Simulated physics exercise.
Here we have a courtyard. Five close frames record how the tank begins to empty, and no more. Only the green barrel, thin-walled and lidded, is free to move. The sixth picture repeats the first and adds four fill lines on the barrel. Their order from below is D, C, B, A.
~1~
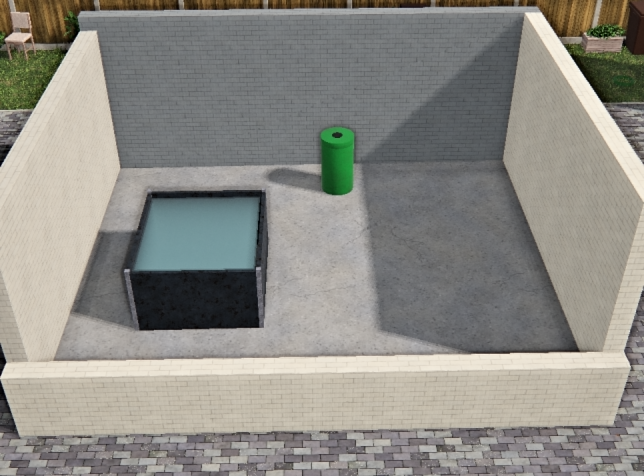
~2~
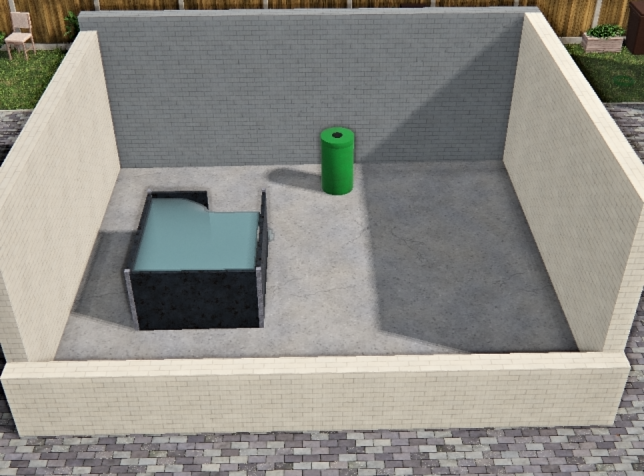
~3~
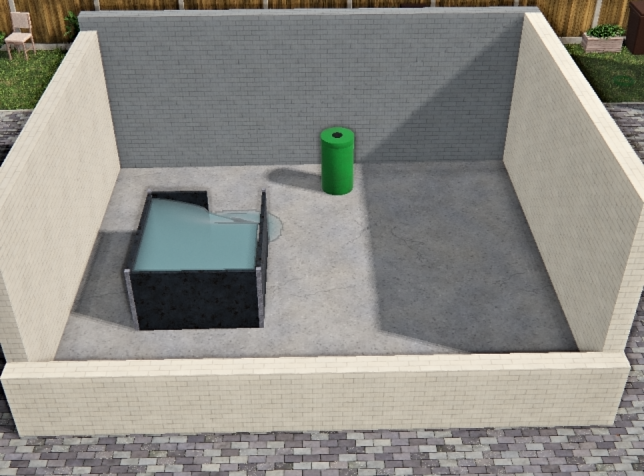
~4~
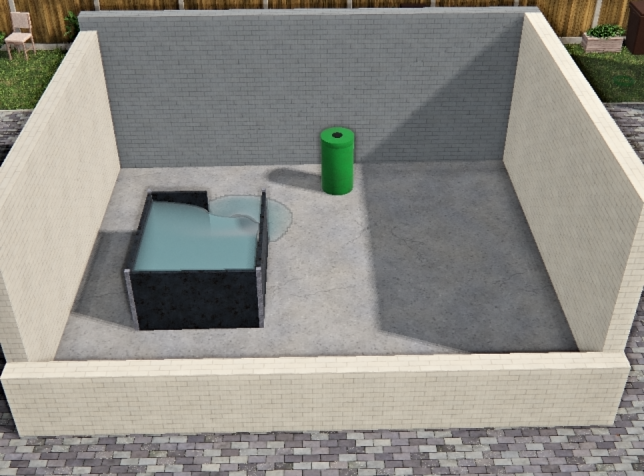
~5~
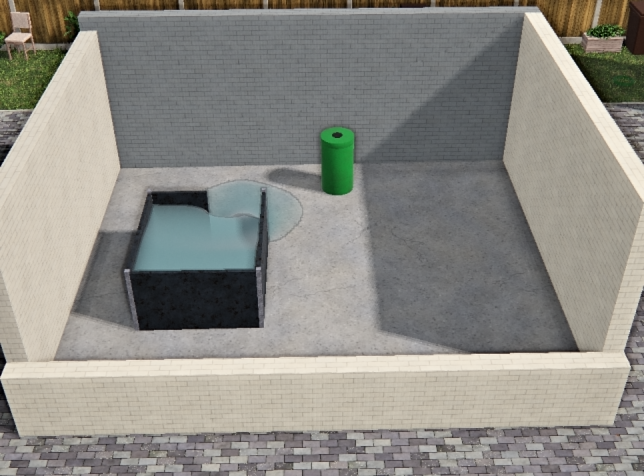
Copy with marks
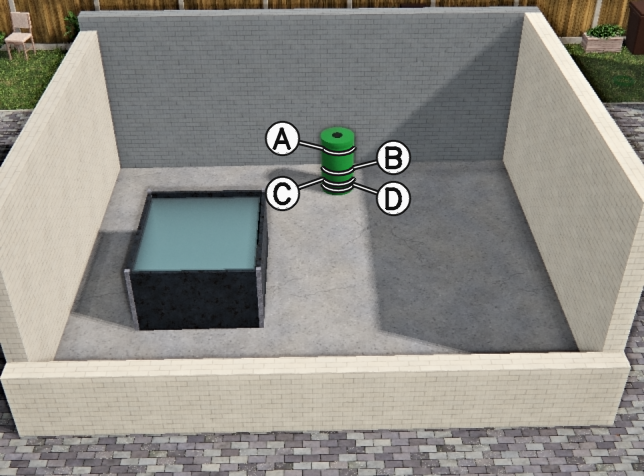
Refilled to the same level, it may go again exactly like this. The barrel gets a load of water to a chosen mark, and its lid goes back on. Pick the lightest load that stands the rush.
The answer is mark B.
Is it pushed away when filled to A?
No, that is safe.
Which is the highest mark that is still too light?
It is C.
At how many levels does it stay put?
Two of them.
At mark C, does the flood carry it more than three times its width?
No, less.
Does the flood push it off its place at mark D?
Yes, that goes wrong.
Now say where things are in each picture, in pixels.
In the first frame, lid of the green barrel at (338, 135); tank full, its middle at (201, 234).
In the second frame, water covers 1 % of the ground, mostly out of sight from here.
In the third frame, water covers 3 % of the ground, mostly out of sight from here.
In the fourth frame, 5 % of the ground wet, in view closest to the barrel at (284, 222).
In the fifth frame, lid of the green barrel at (338, 135); 8 % of the ground wet, in view closest to the barrel at (289, 198).
On the marked copy, A at (338, 153); B at (338, 173); C at (338, 184); D at (338, 190); from the bottom up D, C, B, A.
With A, it does not move.
With B, it does not move.
With C, it is pushed about its own width away.
With D, it is pushed about 5 times its own width away.
